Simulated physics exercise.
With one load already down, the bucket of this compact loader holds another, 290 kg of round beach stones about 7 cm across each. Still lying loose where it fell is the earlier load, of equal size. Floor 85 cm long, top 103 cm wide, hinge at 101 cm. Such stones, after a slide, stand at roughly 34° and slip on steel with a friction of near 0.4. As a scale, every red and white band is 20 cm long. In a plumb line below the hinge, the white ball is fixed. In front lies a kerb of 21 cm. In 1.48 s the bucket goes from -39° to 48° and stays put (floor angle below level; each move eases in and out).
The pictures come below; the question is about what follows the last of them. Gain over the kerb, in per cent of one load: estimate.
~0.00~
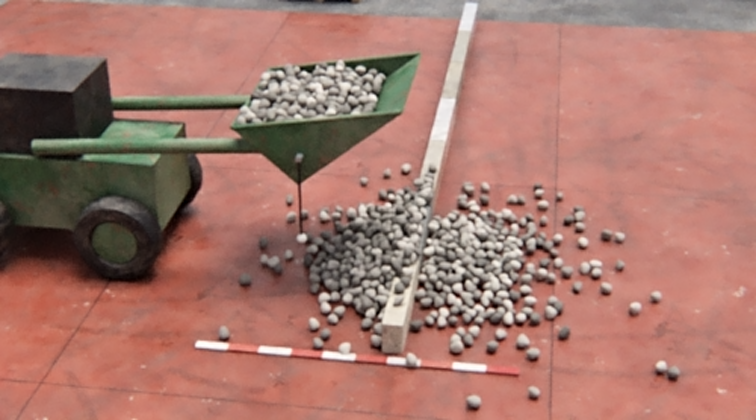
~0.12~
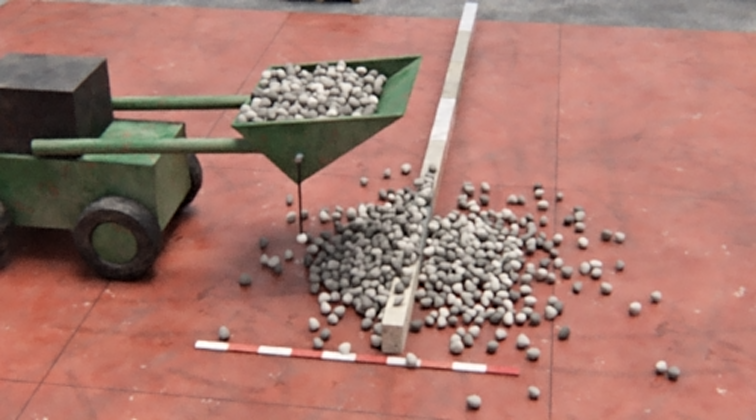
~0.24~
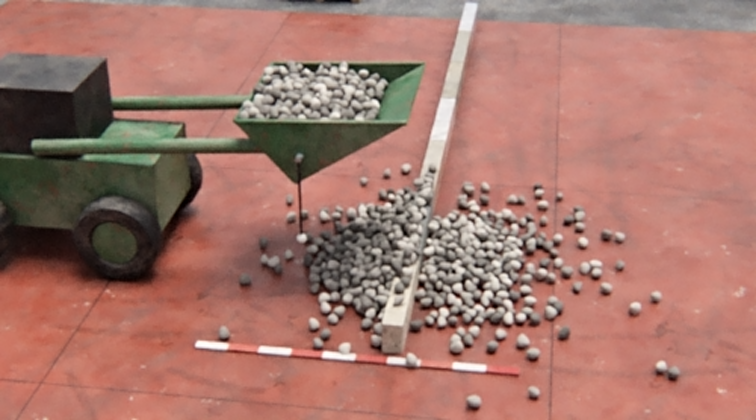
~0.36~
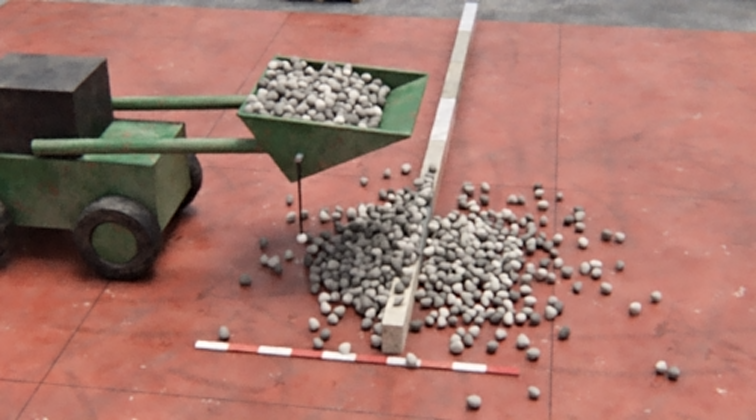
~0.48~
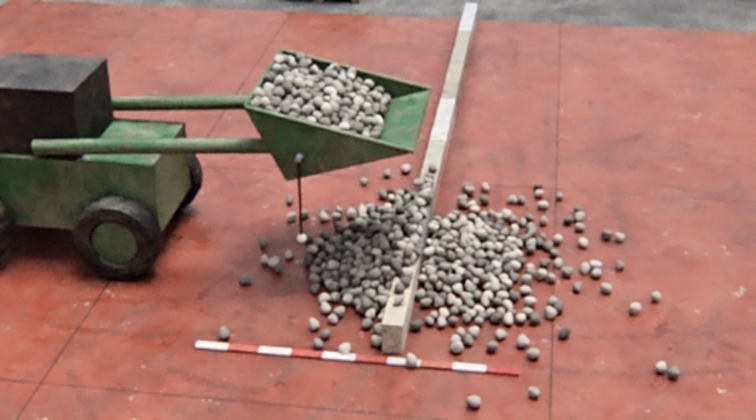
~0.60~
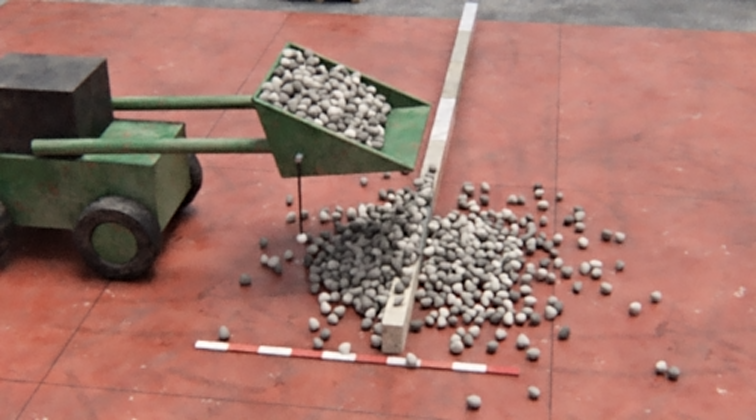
Approx. 47 %.
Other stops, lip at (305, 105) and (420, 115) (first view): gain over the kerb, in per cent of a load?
Close to 0 per cent, followed by close to 75 per cent.
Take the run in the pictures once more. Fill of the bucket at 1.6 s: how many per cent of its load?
About 20 percent.
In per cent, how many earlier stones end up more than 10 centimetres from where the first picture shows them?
Estimate: 15 %, roughly.
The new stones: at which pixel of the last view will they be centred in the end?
They come to rest centred about (402, 245).
After 1.1 s the floor is at 34°; in per cent of one load, 95 in the bucket, 60 on this side of the kerb, 46 over the kerb; the foremost stones are at (634, 293).
After 1.6 s the floor is at 48°; in per cent of one load, 20 in the bucket, 108 on this side of the kerb, 73 over the kerb; the foremost stones are at (634, 293).
After 1.9 s the floor is at 48°; in per cent of one load, 0 in the bucket, 110 on this side of the kerb, 90 over the kerb; the foremost stones are at (634, 293).
After 4.4 s the floor is at 48°; in per cent of one load, 0 in the bucket, 108 on this side of the kerb, 92 over the kerb; the foremost stones are at (638, 298). Net gain over the kerb, 47.
